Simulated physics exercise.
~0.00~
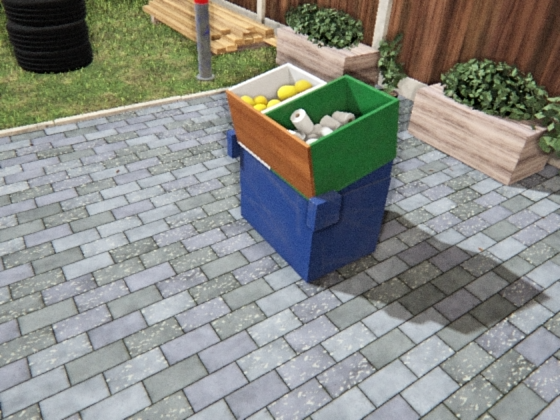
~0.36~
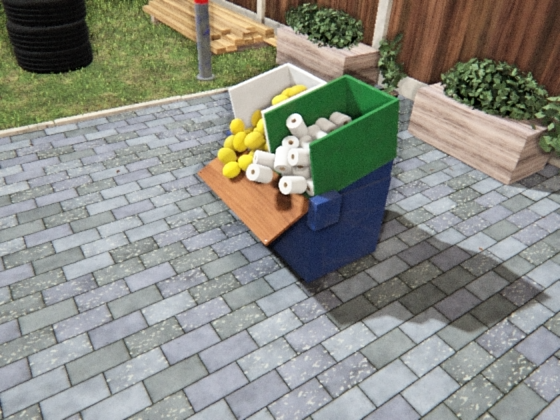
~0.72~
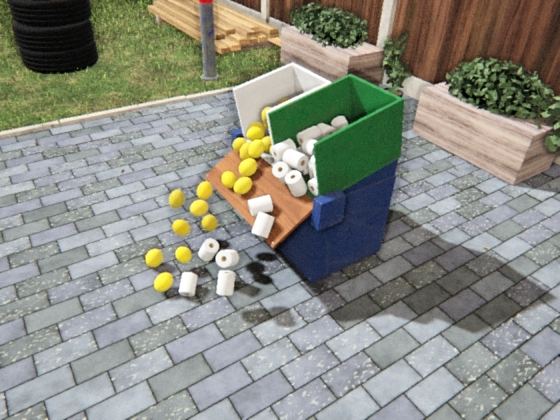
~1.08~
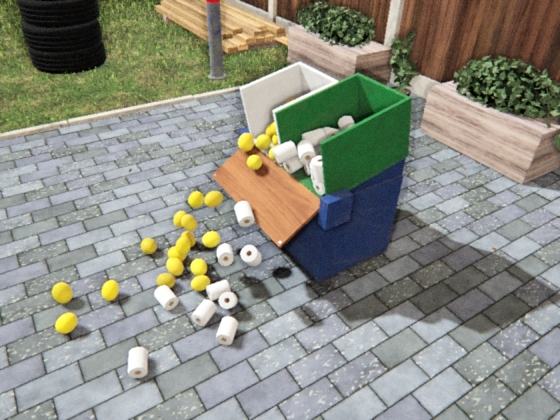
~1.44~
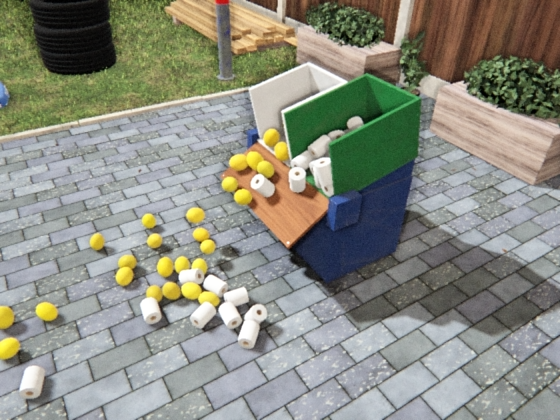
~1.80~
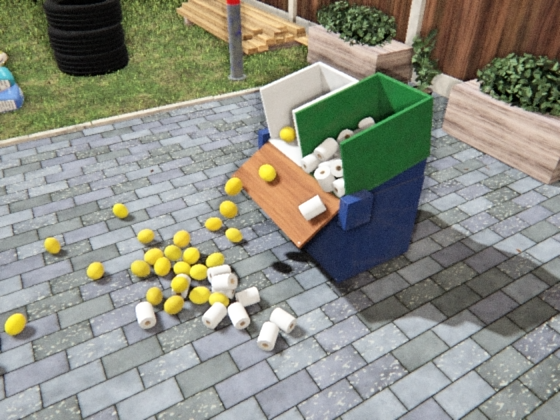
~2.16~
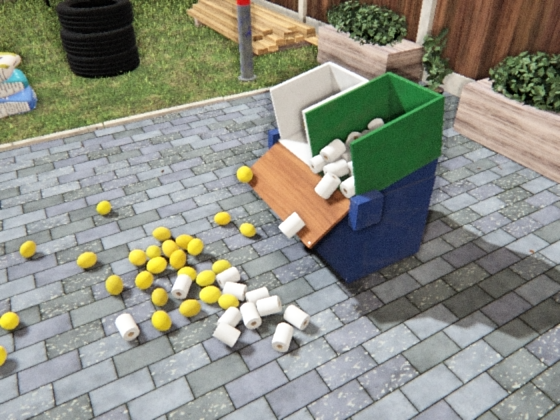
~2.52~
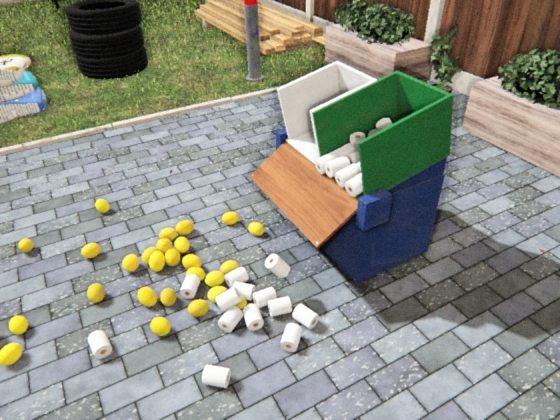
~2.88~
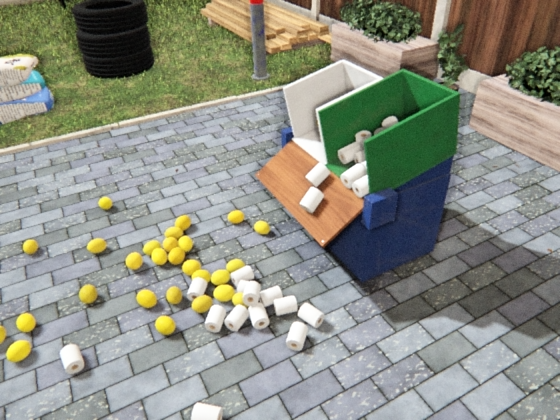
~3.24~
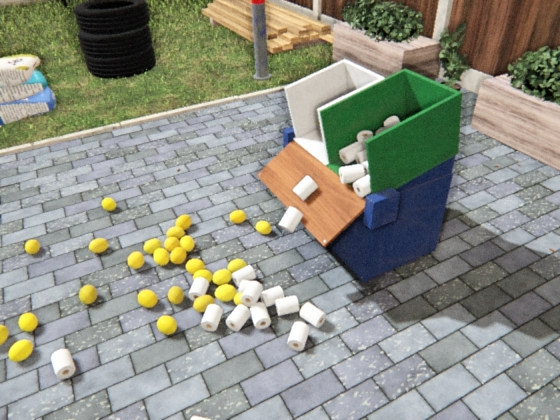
A wooden flap on the front of a blue stand with green and white bins swung down, and yellow lemons and white paper rolls tumbled out across the grey paving, ending scattered to the left while some rolls stayed in the green bin.
